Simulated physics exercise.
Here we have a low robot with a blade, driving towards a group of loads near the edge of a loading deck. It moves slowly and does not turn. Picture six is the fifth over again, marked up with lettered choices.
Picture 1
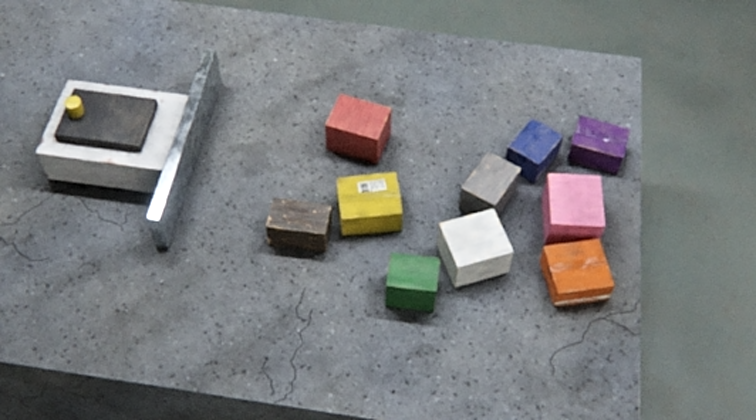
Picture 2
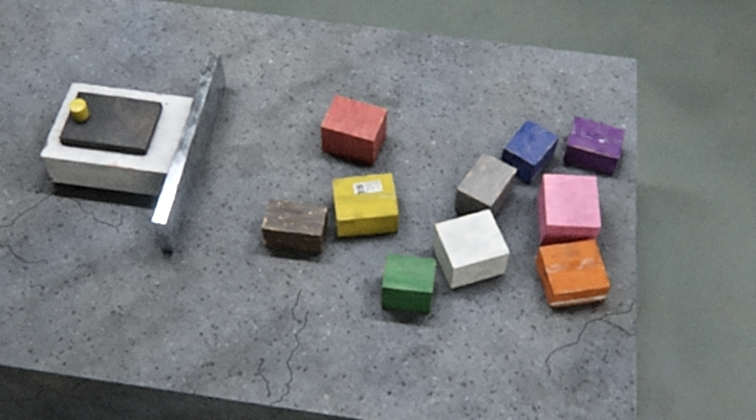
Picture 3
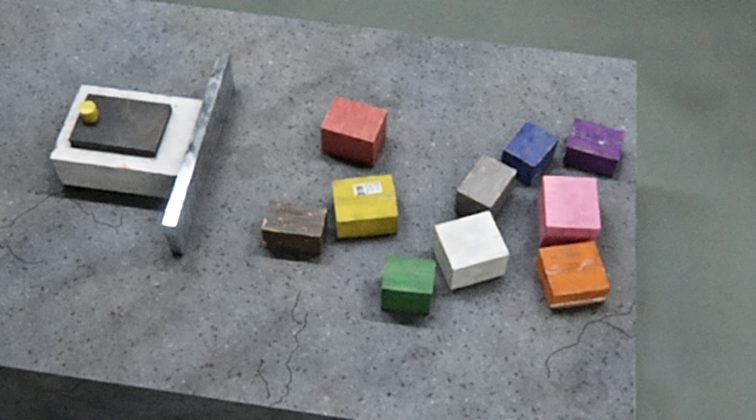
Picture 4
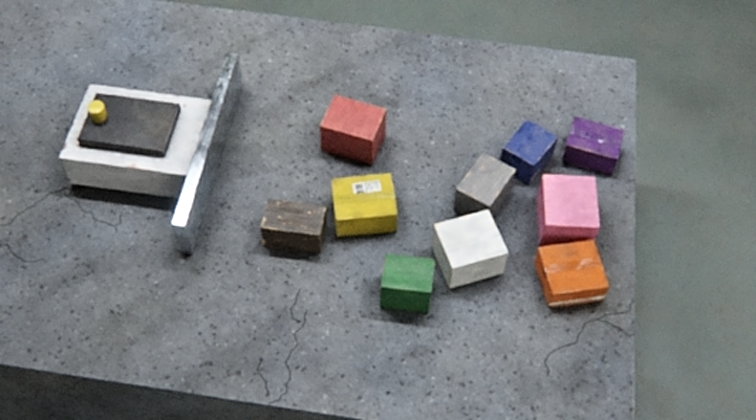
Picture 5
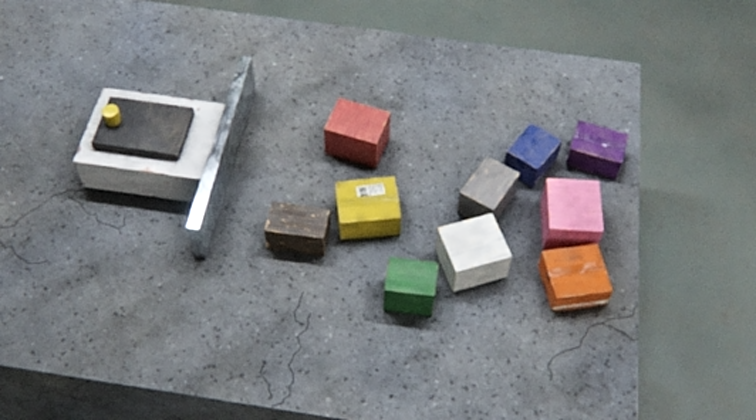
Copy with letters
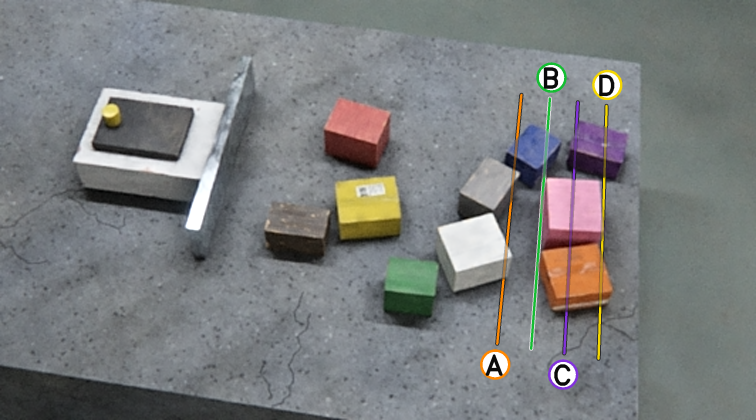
A low white robot with a dark top, a yellow knob and a wide metal blade sits at the left of a speckled grey deck, seen from above at an angle. Red, yellow, brown, green, white, grey, blue, purple, pink and orange blocks lie scattered from the middle towards the right edge. The robot creeps a short way right without turning or touching the blocks, while the view shifts very slightly.
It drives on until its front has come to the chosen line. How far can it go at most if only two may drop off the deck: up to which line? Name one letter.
A.
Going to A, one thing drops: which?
It is the orange box.
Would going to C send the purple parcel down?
By then, yes.
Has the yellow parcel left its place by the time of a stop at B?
Yes.
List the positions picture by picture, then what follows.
The first picture shows purple parcel (598, 145); grey crate (489, 189); pink crate (573, 211).
The second picture shows robot (118, 122); black crate (296, 227).
The third picture shows robot (128, 124); blue box (529, 153).
The fourth picture shows robot (137, 124); white crate (469, 249).
The fifth picture shows robot (151, 128); green crate (411, 287); purple parcel (597, 150); grey crate (488, 193).
On the marked copy, A at (510, 209); B at (541, 213); C at (572, 217); D at (603, 221).
Taking A. A third of the way, robot (253, 142); red crate (367, 132); black crate (347, 236).
Two thirds of the way, robot (357, 156); green crate (435, 299); white crate (512, 264).
When it is over, robot (438, 167); orange box over the edge; purple parcel (636, 155); one fallen.
As for the rest, B drops three; C drops six; D drops six.
